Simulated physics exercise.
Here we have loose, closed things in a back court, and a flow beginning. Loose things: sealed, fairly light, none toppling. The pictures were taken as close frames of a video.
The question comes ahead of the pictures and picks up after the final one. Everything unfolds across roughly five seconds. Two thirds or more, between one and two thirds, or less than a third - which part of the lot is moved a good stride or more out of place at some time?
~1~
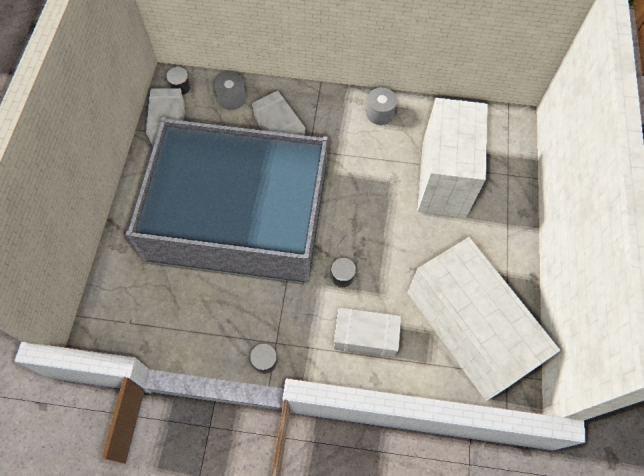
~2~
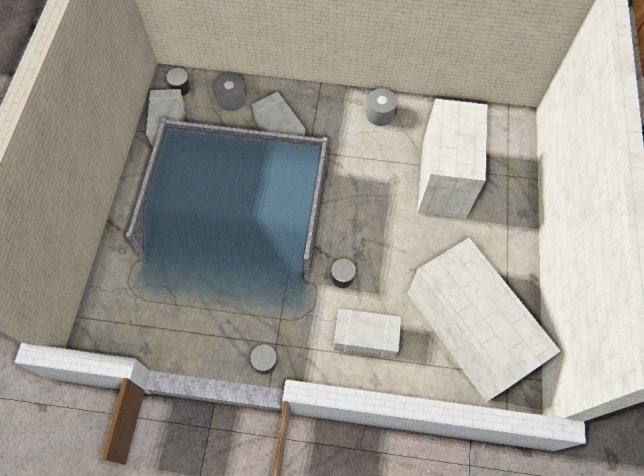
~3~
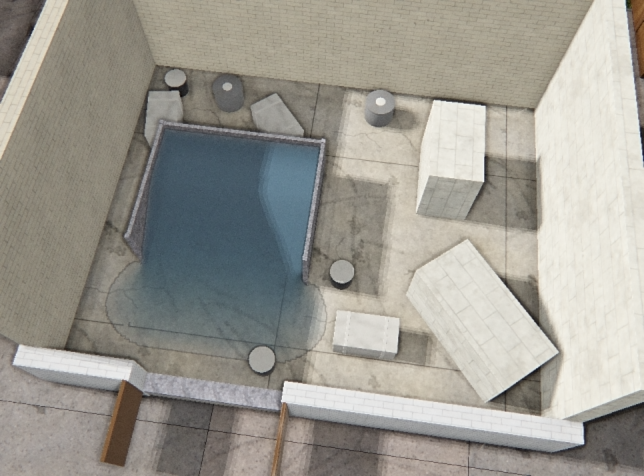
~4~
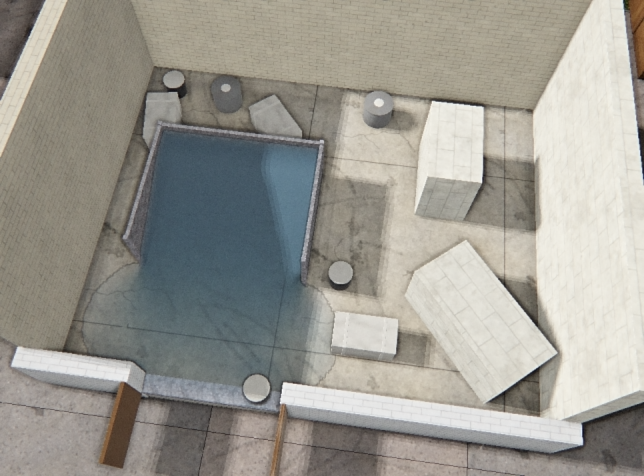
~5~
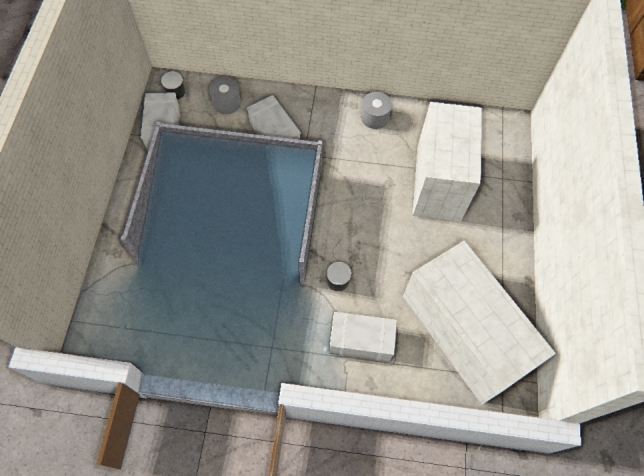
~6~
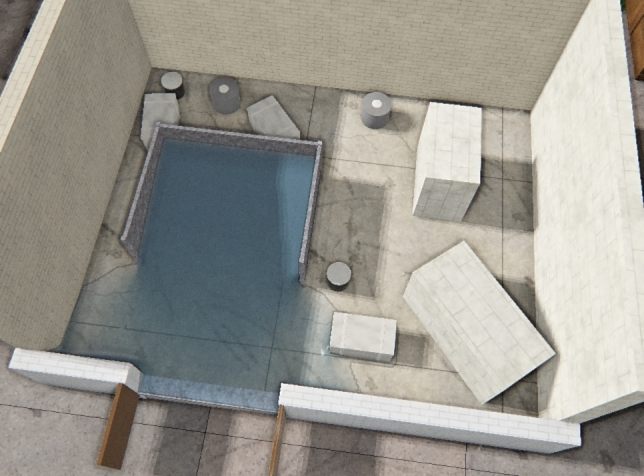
Share: A third up to two thirds.
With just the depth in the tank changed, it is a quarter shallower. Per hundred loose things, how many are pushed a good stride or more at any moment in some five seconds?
50 per cent or so.
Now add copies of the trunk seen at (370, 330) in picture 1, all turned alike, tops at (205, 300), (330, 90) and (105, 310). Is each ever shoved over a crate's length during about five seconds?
Result by item: Gets dislodged / stays where it is / gets dislodged.
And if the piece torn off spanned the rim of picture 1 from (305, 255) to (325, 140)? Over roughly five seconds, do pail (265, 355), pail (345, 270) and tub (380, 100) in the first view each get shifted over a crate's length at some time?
Went past that, went past that, went past that.
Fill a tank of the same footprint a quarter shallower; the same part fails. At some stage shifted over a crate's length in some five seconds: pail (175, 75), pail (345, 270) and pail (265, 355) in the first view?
One: Passed the mark. Two: Stayed below the mark. Three: Passed the mark.
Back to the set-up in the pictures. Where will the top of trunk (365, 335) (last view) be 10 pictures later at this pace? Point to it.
It should be at roughly (391, 322).
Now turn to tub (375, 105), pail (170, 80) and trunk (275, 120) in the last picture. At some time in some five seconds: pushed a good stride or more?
Never got far, then went a long way, then never got far.
A moment on, 1 of 8 are well off their spots; 0 afloat.
Next, 1 of 8 are well off their spots; 0 afloat.
Later, 3 of 8 are well off their spots; 1 afloat.
In the end, 4 of 8 are well off their spots, and 4 have been at some point; 2 afloat.
